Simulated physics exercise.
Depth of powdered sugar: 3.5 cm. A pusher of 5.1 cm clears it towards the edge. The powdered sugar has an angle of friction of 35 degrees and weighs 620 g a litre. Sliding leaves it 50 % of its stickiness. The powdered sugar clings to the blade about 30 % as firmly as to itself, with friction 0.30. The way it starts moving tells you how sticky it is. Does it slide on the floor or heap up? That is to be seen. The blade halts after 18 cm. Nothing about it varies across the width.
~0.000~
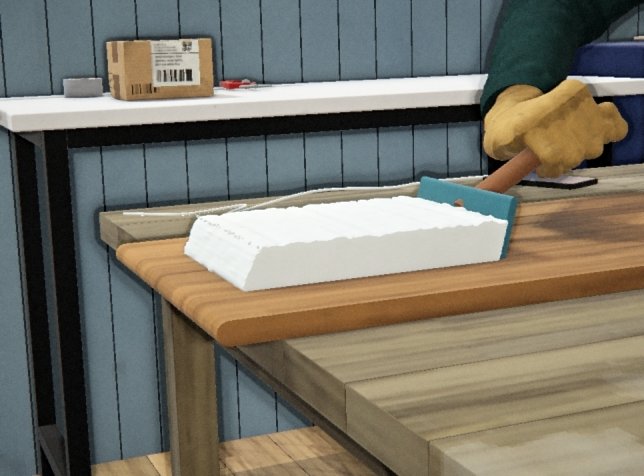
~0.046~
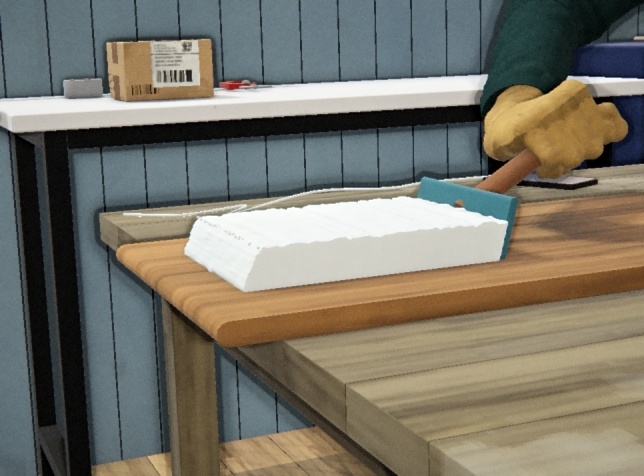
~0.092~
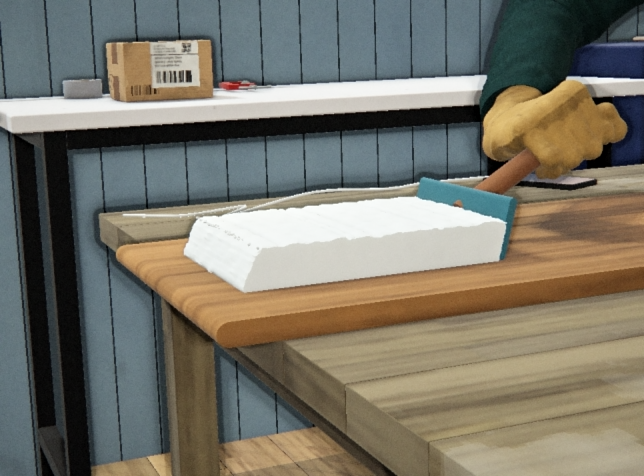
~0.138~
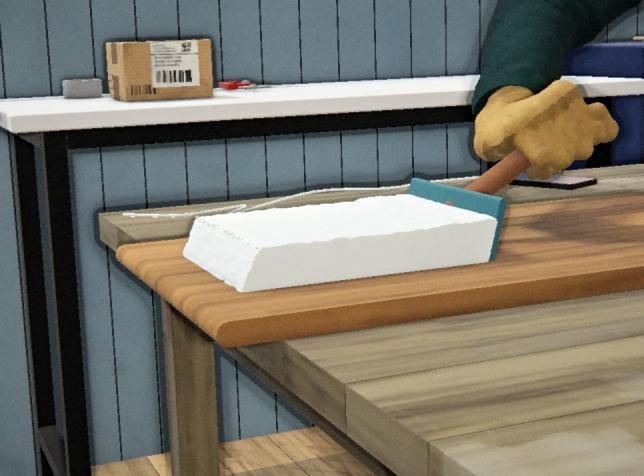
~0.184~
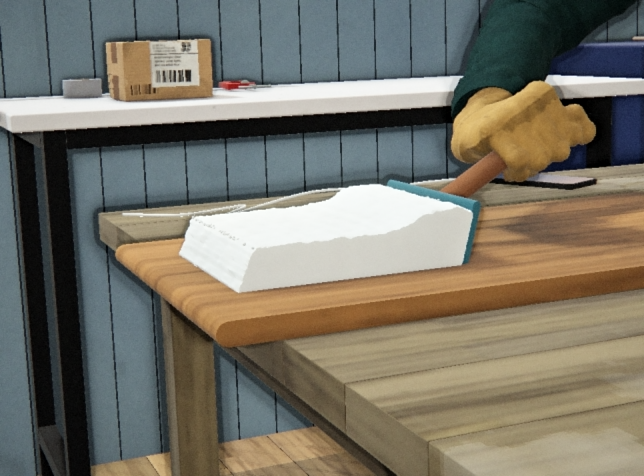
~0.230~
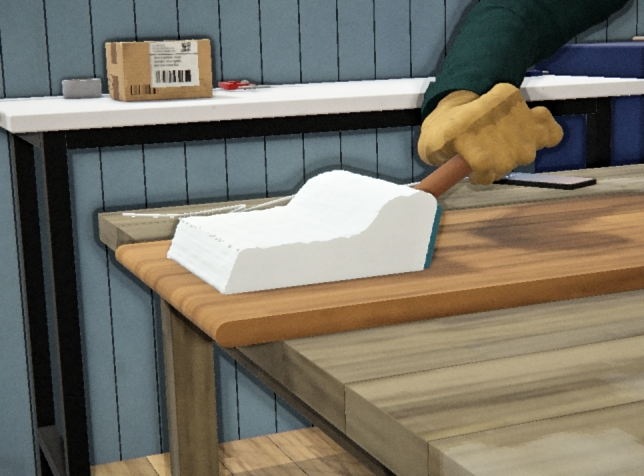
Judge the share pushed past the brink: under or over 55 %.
The figure will sit beneath 55 percent.
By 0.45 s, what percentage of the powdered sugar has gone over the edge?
Around 18 %.
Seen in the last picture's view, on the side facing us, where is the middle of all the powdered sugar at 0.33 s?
Near (264, 258).
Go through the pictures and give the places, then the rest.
The first frame shows foot of the blade at (499, 260), not yet moved; front end of the powdered sugar at (245, 287), piled 3.4 cm high.
The second frame shows foot of the blade at (500, 261), not yet moved; front end of the powdered sugar at (245, 288), piled 3.4 cm high.
The third frame shows foot of the blade at (499, 261), not yet moved; front end of the powdered sugar at (245, 289), piled 3.4 cm high.
The fourth frame shows foot of the blade at (488, 262), moved 1.1 cm; front end of the powdered sugar at (245, 288), piled 3.7 cm high.
The fifth frame shows foot of the blade at (462, 265), moved 3.7 cm; front end of the powdered sugar at (241, 289), piled 5.0 cm high.
The sixth frame shows foot of the blade at (423, 270), moved 7.4 cm; front end of the powdered sugar at (226, 291), piled 6.7 cm high.
By 0.33 s, 0 % has gone over the edge.
By 0.45 s, 17 % has gone over the edge.
By 0.57 s, 34 % has gone over the edge.
By 0.69 s, 34 % has gone over the edge.
By 0.75 s, at the end, 34 % has gone over the edge.
